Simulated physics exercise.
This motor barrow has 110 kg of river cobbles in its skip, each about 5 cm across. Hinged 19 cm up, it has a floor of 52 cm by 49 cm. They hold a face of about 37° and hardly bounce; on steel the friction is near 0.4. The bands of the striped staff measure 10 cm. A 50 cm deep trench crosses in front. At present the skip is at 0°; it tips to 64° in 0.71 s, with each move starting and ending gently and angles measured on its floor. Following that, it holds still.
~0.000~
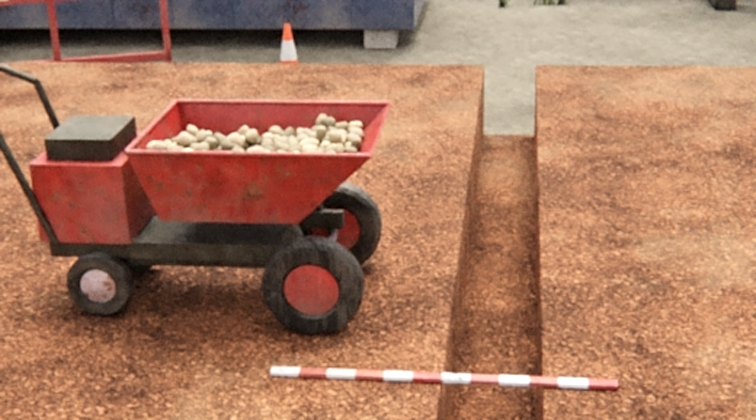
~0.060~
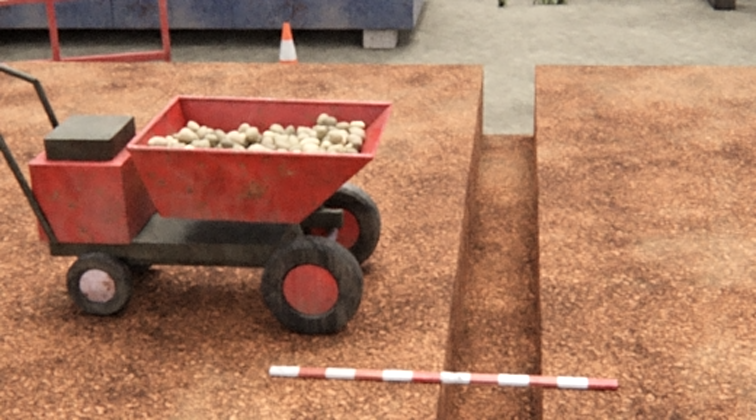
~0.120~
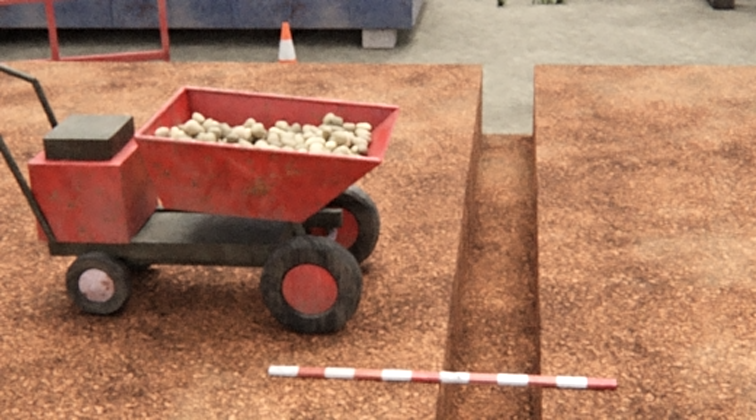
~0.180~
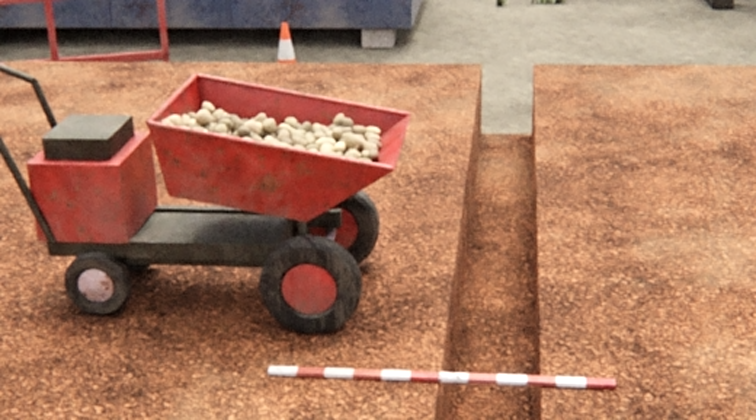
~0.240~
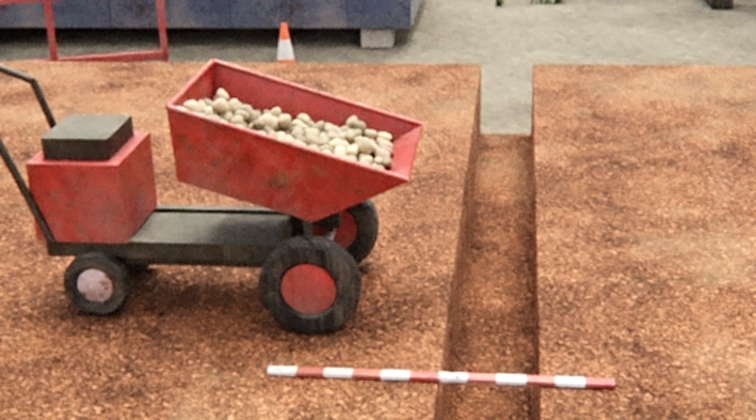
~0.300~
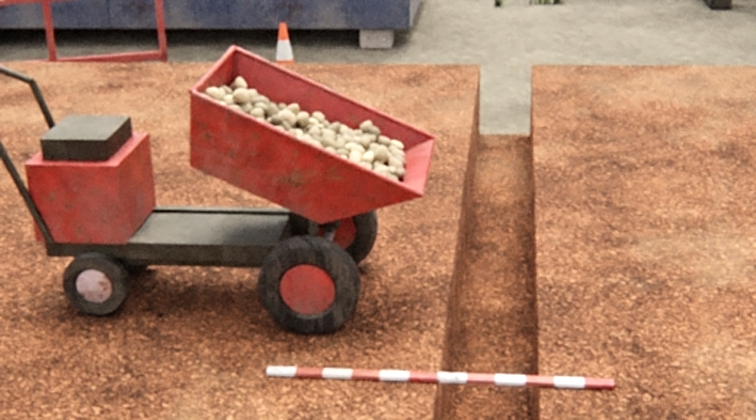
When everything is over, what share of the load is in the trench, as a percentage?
Close to 68 in a hundred.
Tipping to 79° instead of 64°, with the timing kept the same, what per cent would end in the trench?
In that case some 85 per cent.
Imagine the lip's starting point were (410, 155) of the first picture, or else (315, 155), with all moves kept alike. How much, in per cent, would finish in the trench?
First spot about 35, second spot about 95 per cent.
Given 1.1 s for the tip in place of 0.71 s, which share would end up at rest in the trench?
Expected share: Around 80%.
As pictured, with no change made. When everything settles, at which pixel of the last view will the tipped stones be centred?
I'd point somewhere around (516, 390).
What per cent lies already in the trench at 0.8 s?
By that point it's something like 15 in a hundred.
After 0.5 s the floor is at 54°; 100 % in the skip; the foremost stones are at (445, 227).
After 0.8 s the floor is at 64°; 83 % in the skip, 17 % in the trench; the foremost stones are at (535, 298).
After 1.2 s the floor is at 64°; 28 % in the skip, 42 % in the trench, 31 % past the trench; the foremost stones are at (681, 306).
After 3.1 s the floor is at 64°; 0 % in the skip, 68 % in the trench, 32 % past the trench; the foremost stones are past the picture's edge.
